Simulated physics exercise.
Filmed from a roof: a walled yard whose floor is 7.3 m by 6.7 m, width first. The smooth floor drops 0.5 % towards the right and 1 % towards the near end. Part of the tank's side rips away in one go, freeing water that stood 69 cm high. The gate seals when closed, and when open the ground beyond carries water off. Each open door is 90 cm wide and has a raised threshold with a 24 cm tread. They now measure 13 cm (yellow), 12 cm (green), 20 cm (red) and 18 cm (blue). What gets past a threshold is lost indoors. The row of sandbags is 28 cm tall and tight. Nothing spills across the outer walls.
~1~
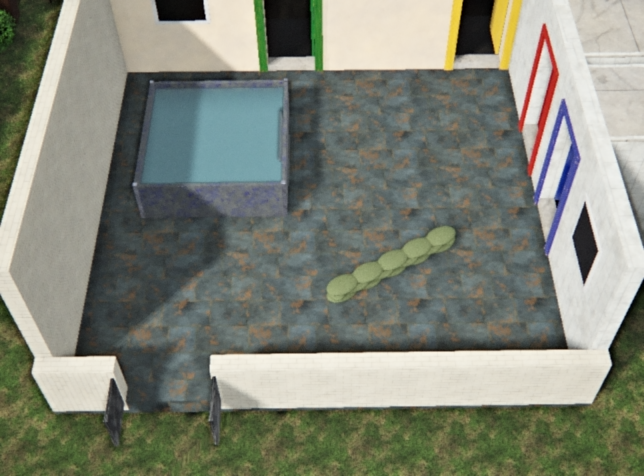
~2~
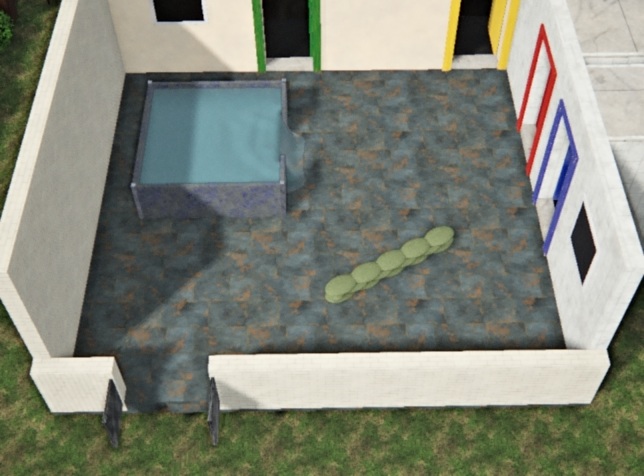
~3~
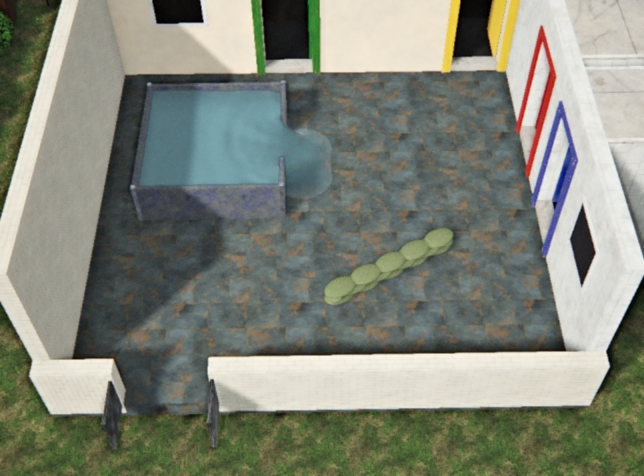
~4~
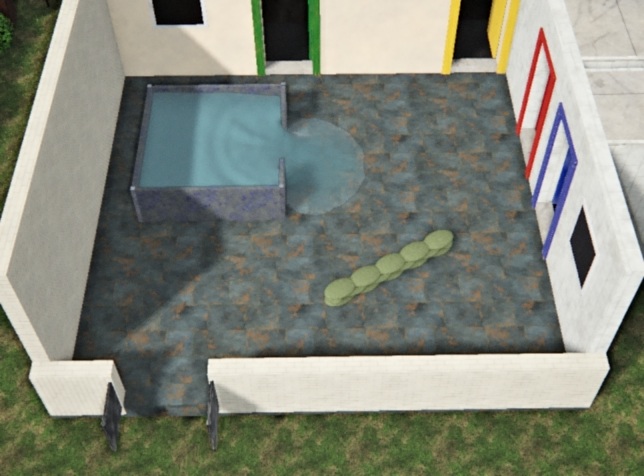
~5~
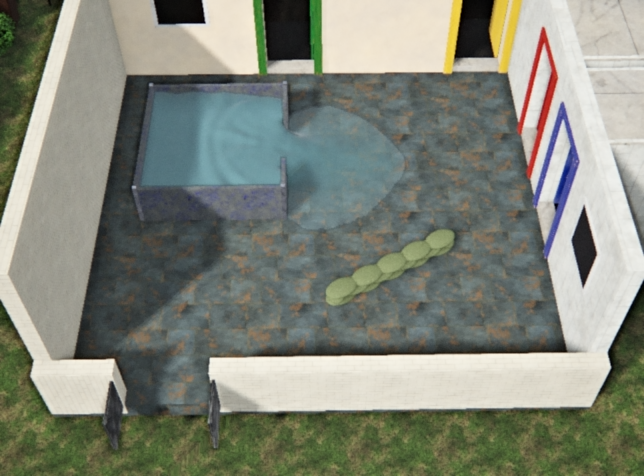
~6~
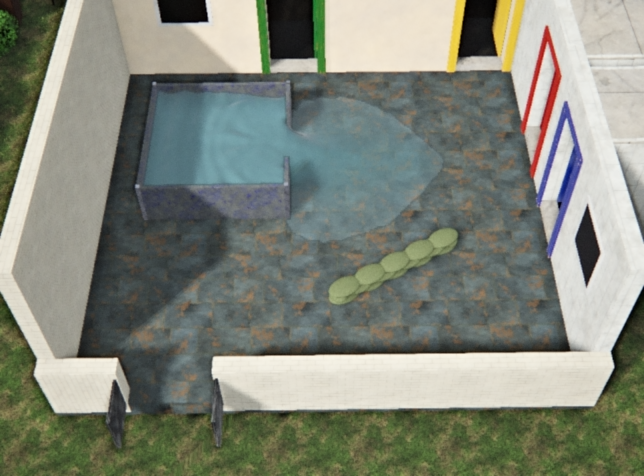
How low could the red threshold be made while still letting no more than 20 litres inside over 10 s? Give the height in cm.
About 22 cm.
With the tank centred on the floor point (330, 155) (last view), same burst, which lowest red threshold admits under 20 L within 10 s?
About 35 cm.
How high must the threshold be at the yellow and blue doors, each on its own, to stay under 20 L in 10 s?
About 22 cm at yellow and 23 cm at blue.
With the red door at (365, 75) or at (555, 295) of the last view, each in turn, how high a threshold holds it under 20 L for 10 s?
About 7.0 and 8.5 cm.
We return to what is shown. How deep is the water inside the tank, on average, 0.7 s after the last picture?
About 49 cm.
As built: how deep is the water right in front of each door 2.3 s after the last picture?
In cm: Yellow 23, green 0, red 26, blue 28.
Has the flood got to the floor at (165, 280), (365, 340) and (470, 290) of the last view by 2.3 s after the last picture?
In turn: Not reached, still dry, still dry.
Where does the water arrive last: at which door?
It is the green one.
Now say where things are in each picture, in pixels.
The first picture shows the tank at (215, 134) is whole and still, 69 cm deep; the red door at (537, 109) is dry.
In the second picture, the front is at (302, 180), 0.3 m from the gap at (283, 153); 0.3 m2 of floor is wet, 69 cm left at the back.
In the third picture, the front is at (329, 176), 0.8 m from the gap at (282, 155); 1.0 m2 of floor is wet, 69 cm left at the back.
In the fourth picture, the gap is at (282, 157), the front 1.3 m out at (360, 178); the back of the tank holds 69 cm.
In the fifth picture, the gap is at (284, 156), the front 2.0 m out at (400, 171); the back of the tank holds 67 cm.
In the sixth picture, water pours out at (287, 154) and has run 2.7 m, to (440, 160); about 5 cm deep outside, 61 cm at the back; the red door at (539, 111), 4.3 m from the gap, is still 1.6 m from the nearest water.
Then, 0.7 s after the last picture water covers 30 % of the floor, deepest (40 cm) near (299, 164); 24 cm at the red door, 0 litres in over its 20 cm threshold.
Then, 2.3 s after the last picture water covers 45 % of the floor, deepest (31 cm) near (497, 71); 26 cm at the red door, 28 litres in over its 20 cm threshold.
Then, 9.3 s after the last picture water covers 95 % of the floor, deepest (16 cm) near (559, 383); 11 cm at the red door, 41 litres in over its 20 cm threshold.
At the red door as built, the water peaked near 29 cm, 1.9 s after the last picture.
Run again over the same 10 s with other heights there, 35 litres in over 20.5 cm, 1 litre over 27.5 cm. The limit of 20 litres is kept from about 22 cm up.
